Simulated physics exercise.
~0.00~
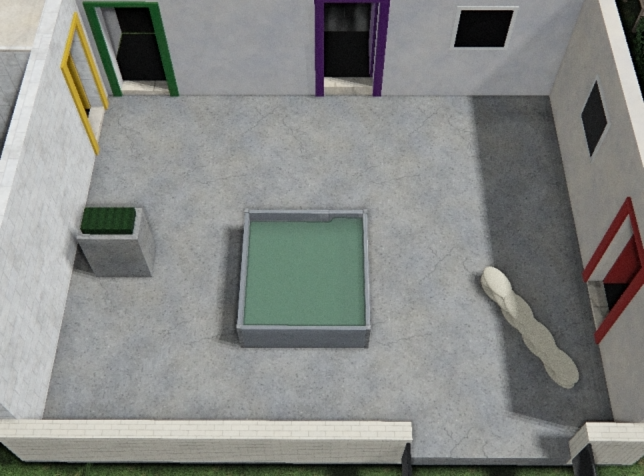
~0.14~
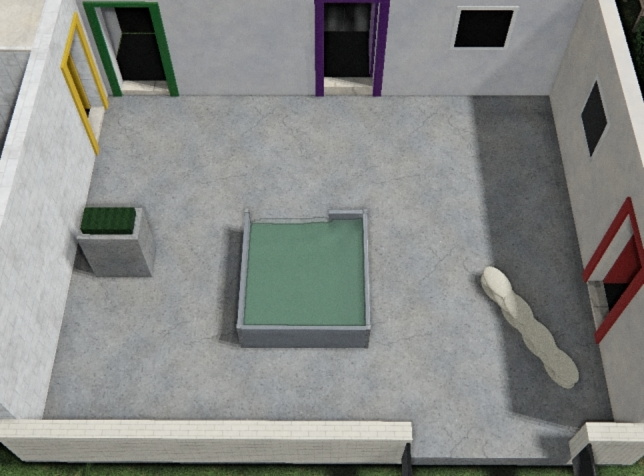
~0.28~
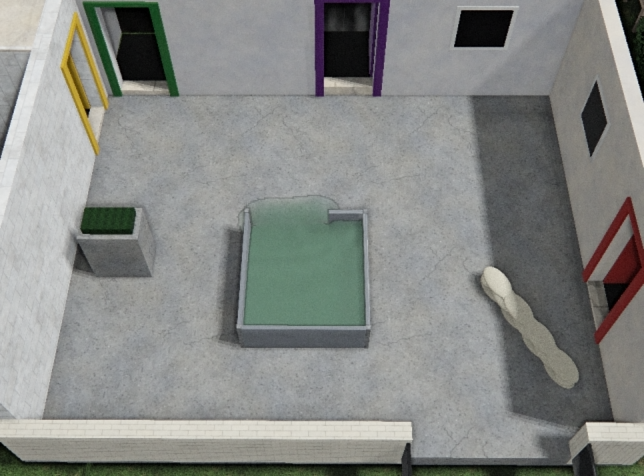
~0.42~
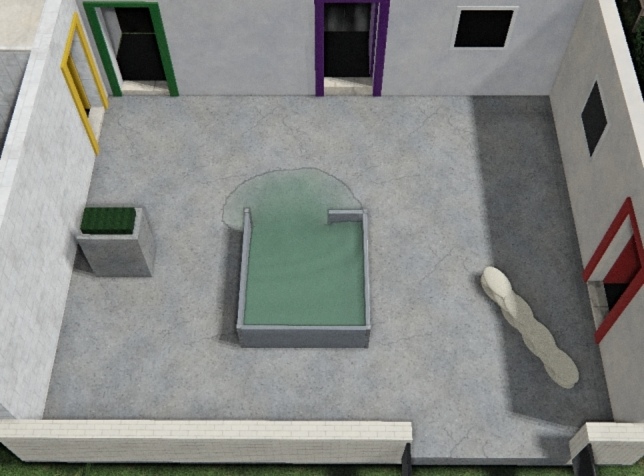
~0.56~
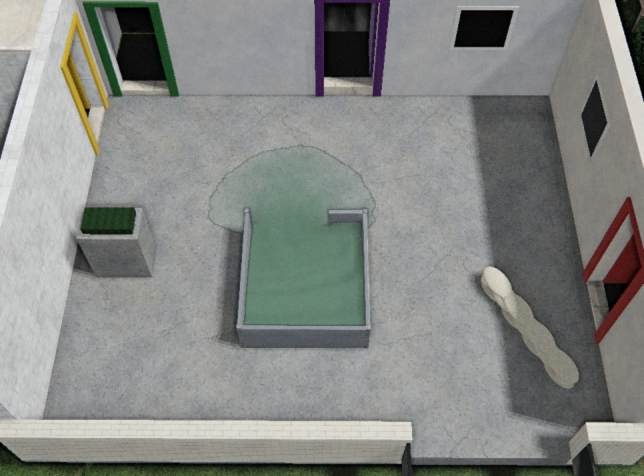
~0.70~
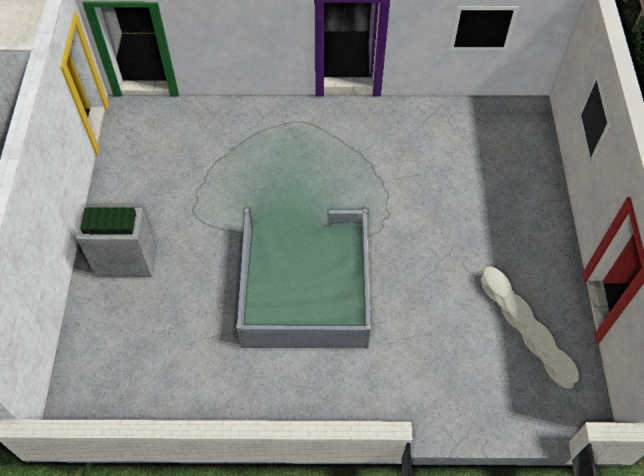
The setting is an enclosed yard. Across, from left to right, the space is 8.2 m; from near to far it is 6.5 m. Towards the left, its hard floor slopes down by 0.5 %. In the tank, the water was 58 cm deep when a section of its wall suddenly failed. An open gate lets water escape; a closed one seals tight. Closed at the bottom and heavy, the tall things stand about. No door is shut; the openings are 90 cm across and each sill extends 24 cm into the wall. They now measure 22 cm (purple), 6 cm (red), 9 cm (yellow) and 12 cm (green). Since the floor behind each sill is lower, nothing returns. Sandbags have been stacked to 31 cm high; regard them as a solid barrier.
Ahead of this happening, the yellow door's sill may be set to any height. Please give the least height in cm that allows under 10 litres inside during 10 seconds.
It would have to be roughly 20 cm high.
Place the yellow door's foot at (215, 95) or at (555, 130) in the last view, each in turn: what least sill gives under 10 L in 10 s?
In turn: About 18 cm, about 9.5 cm.
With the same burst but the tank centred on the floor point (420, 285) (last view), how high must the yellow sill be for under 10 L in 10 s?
A minimum of about 16 cm.
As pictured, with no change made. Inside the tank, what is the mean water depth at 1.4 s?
The mean depth is roughly 36 cm.
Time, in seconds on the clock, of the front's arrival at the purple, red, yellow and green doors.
Purple 1.1 s, red 5.5 s, yellow 2.4 s, green 1.8 s.
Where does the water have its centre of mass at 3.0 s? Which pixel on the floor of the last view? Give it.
The centre of all the water is around (280, 179).
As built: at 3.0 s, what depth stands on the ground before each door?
Depths in cm - purple: 18, red: 0, yellow: 21, green: 16.
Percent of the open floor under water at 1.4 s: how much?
I'd estimate about 20 percent.
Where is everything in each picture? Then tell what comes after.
In the first frame, still water, 58 cm deep, in the tank at (305, 269); the yellow door at (87, 91) is dry.
In the second frame, the front is at a hidden place, 0.3 m from the gap on the far side; 0.2 m2 of floor is wet, 58 cm left at the back.
In the third frame, the gap is on the far side, the front 0.7 m out at (314, 199); the back of the tank holds 58 cm.
In the fourth frame, the front is at (297, 173), 1.3 m from the gap on the far side; 2.1 m2 of floor is wet, 58 cm left at the back.
In the fifth frame, water pours out on the far side and has run 1.8 m, to (287, 151); about 6 cm deep outside, 56 cm at the back.
In the sixth frame, water pours out on the far side and has run 2.3 m, to (285, 128); about 5 cm deep outside, 49 cm at the back; the yellow door at (87, 91), 4.1 m from the gap, is still 2.4 m from the nearest water.
After 1.4 s water covers 20 % of the floor, deepest (30 cm) near (277, 225); it has not reached the yellow door.
After 3.0 s water covers 30 % of the floor, deepest (29 cm) near (109, 95); 21 cm at the yellow door, 9 litres in over its 9 cm sill.
After 10.0 s water covers 80 % of the floor, deepest (9 cm) near (112, 243); 7 cm at the yellow door, 118 litres in over its 9 cm sill.
At the yellow door as built, the water arrived by 2.4 s and peaked near 21 cm at 3.0 s.
With a sill of 15.5 cm, 29 litres would have come in within the 10 s; with 21.5 cm, 6 litres. So under 10 litres takes about 20 cm.
